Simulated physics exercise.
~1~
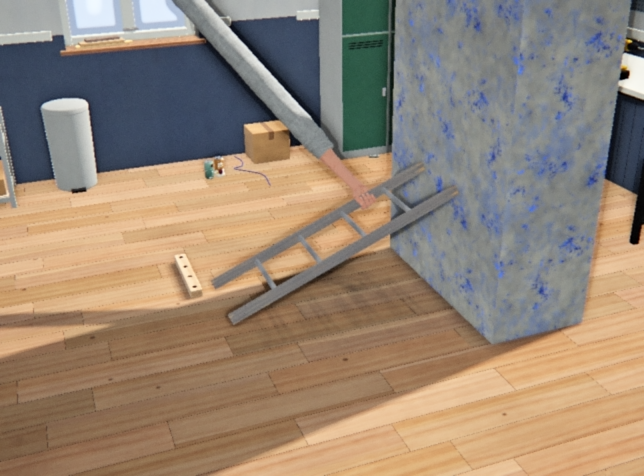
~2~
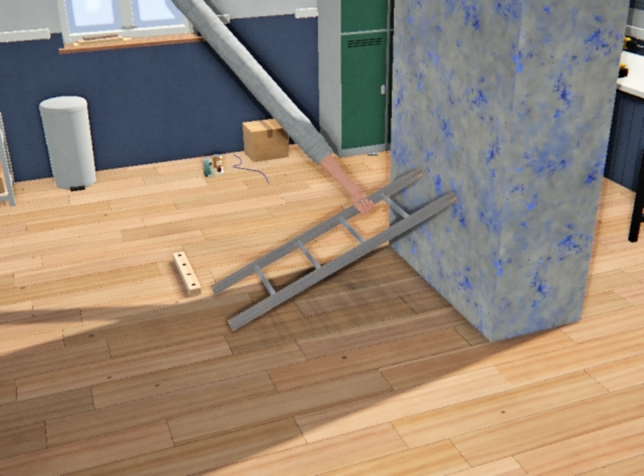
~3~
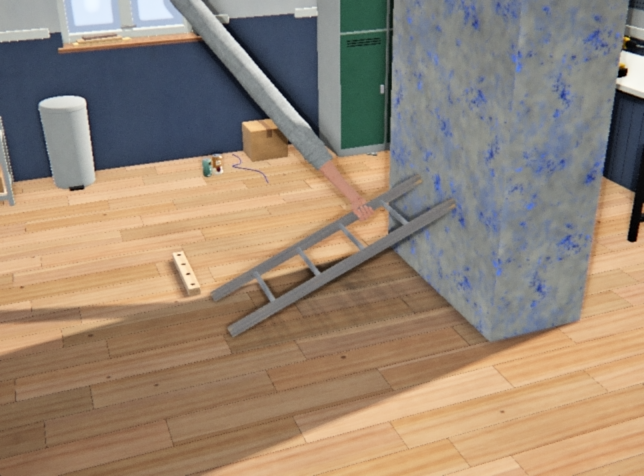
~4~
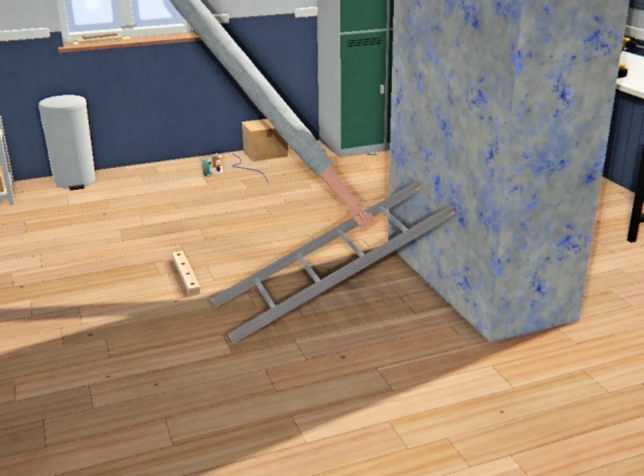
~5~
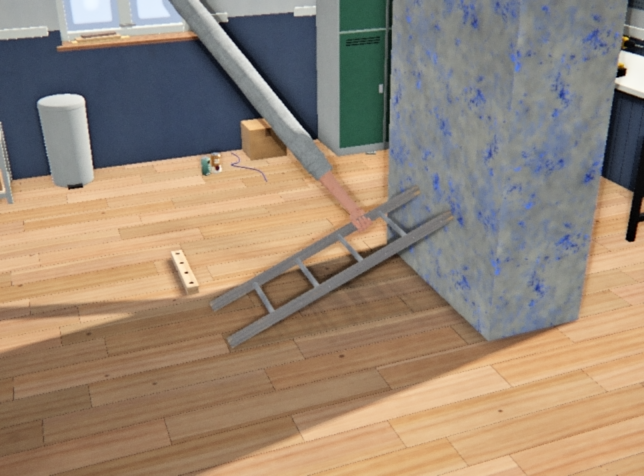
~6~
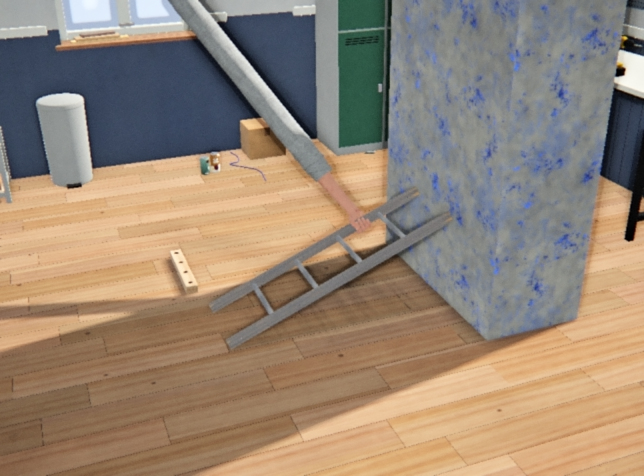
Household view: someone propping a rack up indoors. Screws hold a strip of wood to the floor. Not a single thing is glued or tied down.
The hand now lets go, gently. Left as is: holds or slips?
I expect it will skid away at the bottom.
Then, 0.18 s on from there, grey rack turned 5° from its first pose near (326, 272).
Then, 0.26 s on from there, grey rack turned 13° from its first pose near (323, 287).
Then, 0.32 s on from there, grey rack turned 21° from its first pose near (322, 303).
In the end, the grey rack slips down, near (321, 305).
